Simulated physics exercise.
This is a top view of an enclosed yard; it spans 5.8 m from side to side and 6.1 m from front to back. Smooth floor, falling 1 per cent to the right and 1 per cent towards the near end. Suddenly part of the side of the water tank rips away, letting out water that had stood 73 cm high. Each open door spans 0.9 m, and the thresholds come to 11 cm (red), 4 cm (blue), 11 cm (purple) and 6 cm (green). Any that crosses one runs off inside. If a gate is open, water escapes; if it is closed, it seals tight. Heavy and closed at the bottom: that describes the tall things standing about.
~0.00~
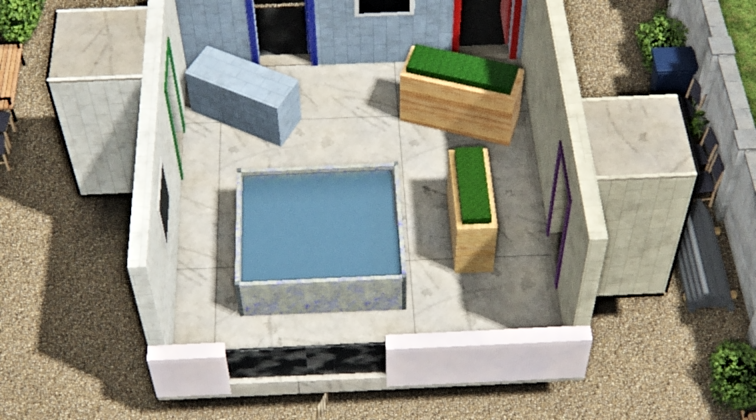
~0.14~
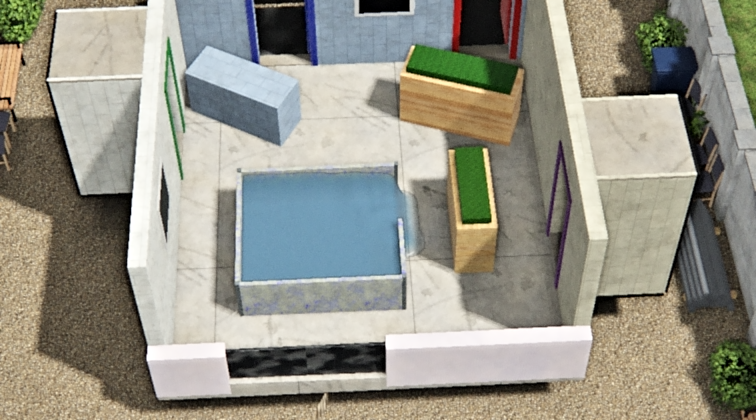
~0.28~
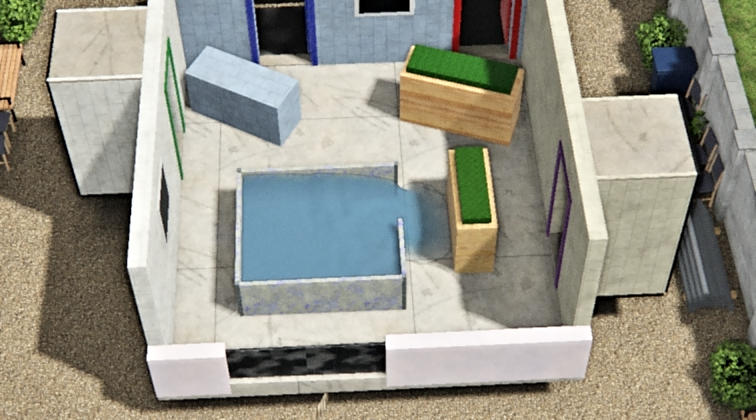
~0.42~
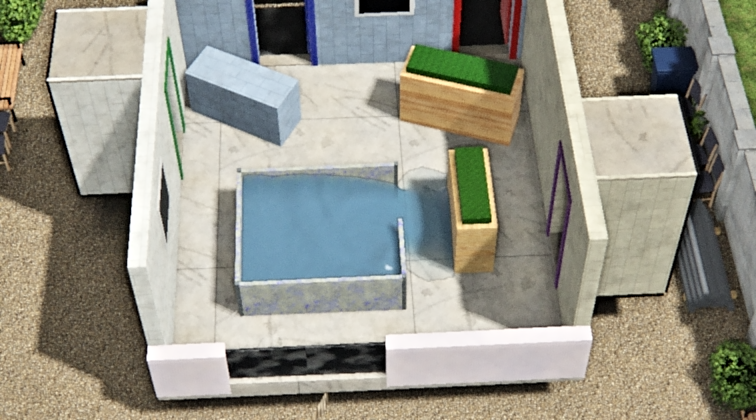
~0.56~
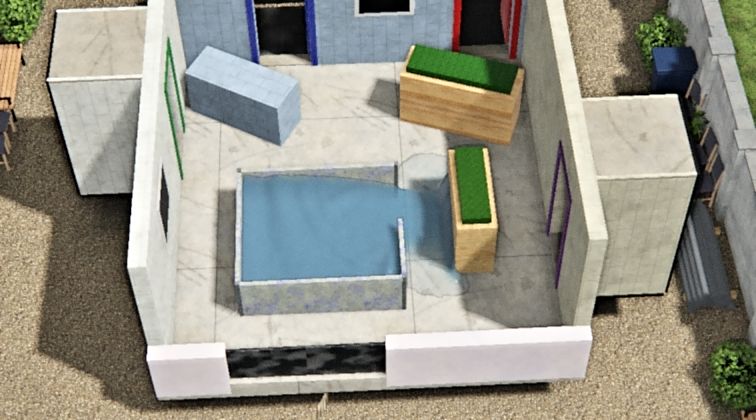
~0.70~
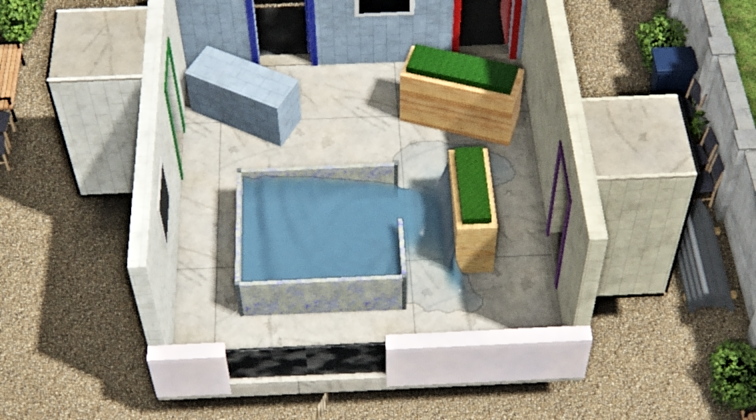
In an enclosed yard, water pours from the tank's right side and spreads around a planter.
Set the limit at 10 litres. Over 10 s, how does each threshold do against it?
At the red door the water stays short of it. At the blue door the water goes past it. At the purple door the water goes past it. At the green door the water goes past it.
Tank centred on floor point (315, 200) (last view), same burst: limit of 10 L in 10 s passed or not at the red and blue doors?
Result - red door exceeds it, blue door exceeds it.
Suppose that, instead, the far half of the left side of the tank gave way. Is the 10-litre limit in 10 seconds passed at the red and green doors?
Against that limit: Red under, green above.
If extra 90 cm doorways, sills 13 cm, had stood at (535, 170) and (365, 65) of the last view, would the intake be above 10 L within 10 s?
Order as listed: Surpassed and respected.
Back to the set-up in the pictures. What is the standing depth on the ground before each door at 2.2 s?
In centimetres, the red door has 0, the blue door 0, the purple door 0 and the green door 0.
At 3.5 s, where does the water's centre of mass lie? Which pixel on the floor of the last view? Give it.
(374, 239).
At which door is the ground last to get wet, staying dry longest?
Green.
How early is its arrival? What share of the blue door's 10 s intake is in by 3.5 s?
It comes to about 10 per cent.
After 1.4 s water covers 25 % of the floor and is deepest (62 cm) near (440, 215); red door not reached, blue door not reached, purple door not reached, green door not reached.
After 2.2 s water covers 45 % of the floor and is deepest (52 cm) near (441, 224); red door not reached, blue door not reached, purple door not reached, green door not reached.
After 3.5 s water covers 75 % of the floor and is deepest (34 cm) near (441, 224); red door 11 cm at the sill, 1 L in, blue door 9 cm at the sill, 9 L in, purple door 13 cm at the sill, 2 L in, green door not reached.
After 6.0 s water covers 95 % of the floor and is deepest (26 cm) near (563, 356); red door 8 cm at the sill, 2 L in, blue door 9 cm at the sill, 45 L in, purple door 20 cm at the sill, 71 L in, green door 3 cm at the sill, 0 L in.
After 10.0 s water covers 100 % of the floor and is deepest (18 cm) near (563, 356); red door 8 cm at the sill, 2 L in, blue door 7 cm at the sill, 109 L in, purple door 16 cm at the sill, 136 L in, green door 11 cm at the sill, 31 L in.
